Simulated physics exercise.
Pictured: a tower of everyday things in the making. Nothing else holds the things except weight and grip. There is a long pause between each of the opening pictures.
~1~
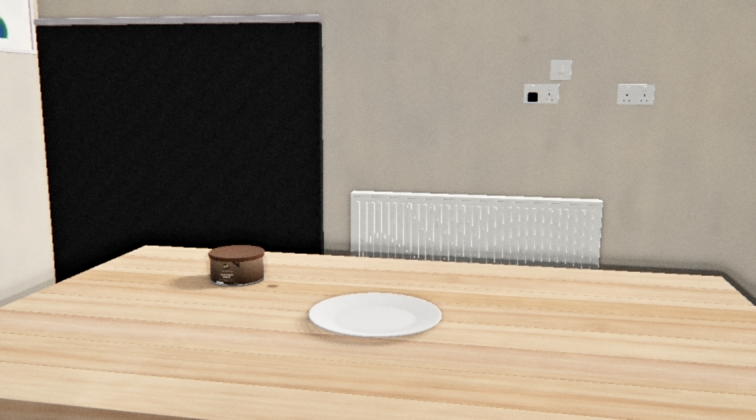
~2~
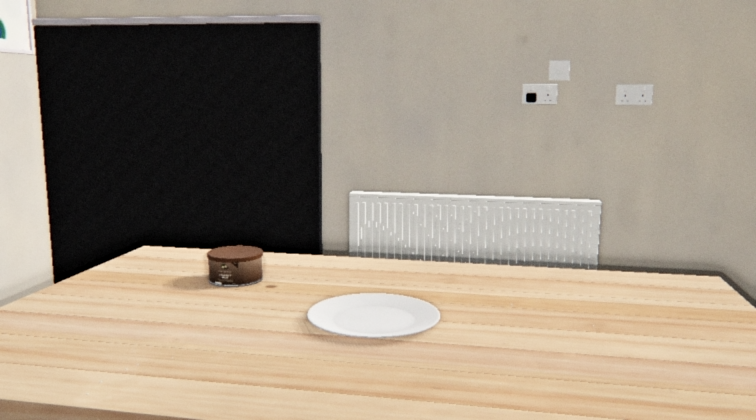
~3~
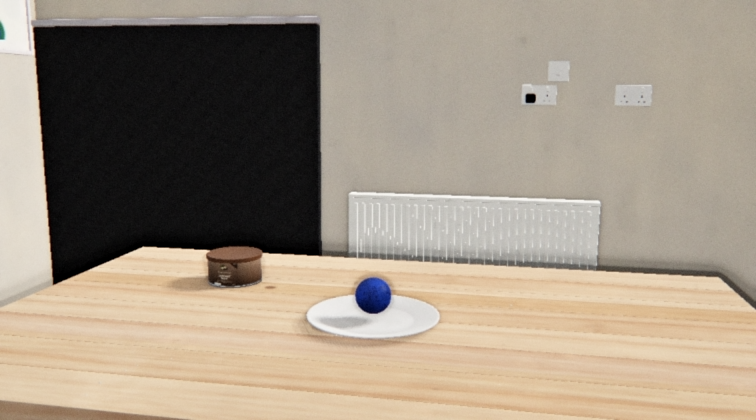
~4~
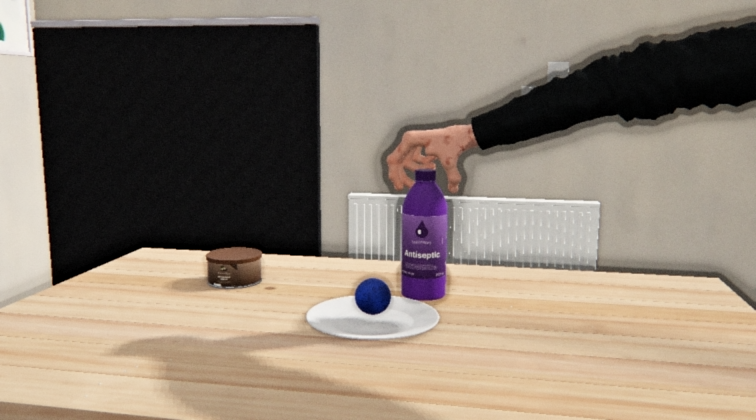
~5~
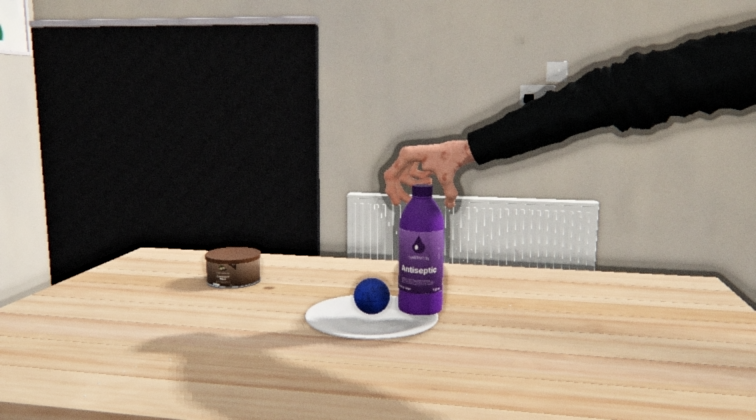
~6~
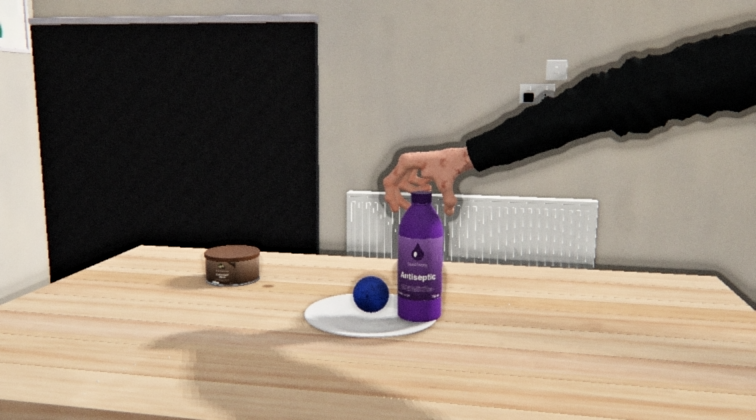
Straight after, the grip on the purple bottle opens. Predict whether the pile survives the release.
It survives.
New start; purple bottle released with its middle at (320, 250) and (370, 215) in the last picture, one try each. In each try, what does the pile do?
It survives the first time and caves in the second time.
Then, 0.30 s on from there, no change.
Then, 0.70 s on from there, purple bottle resting near (420, 255).
In the end, all 4 unmoved. At the end, from the last picture's camera, purple bottle near (420, 255). The pile holds.
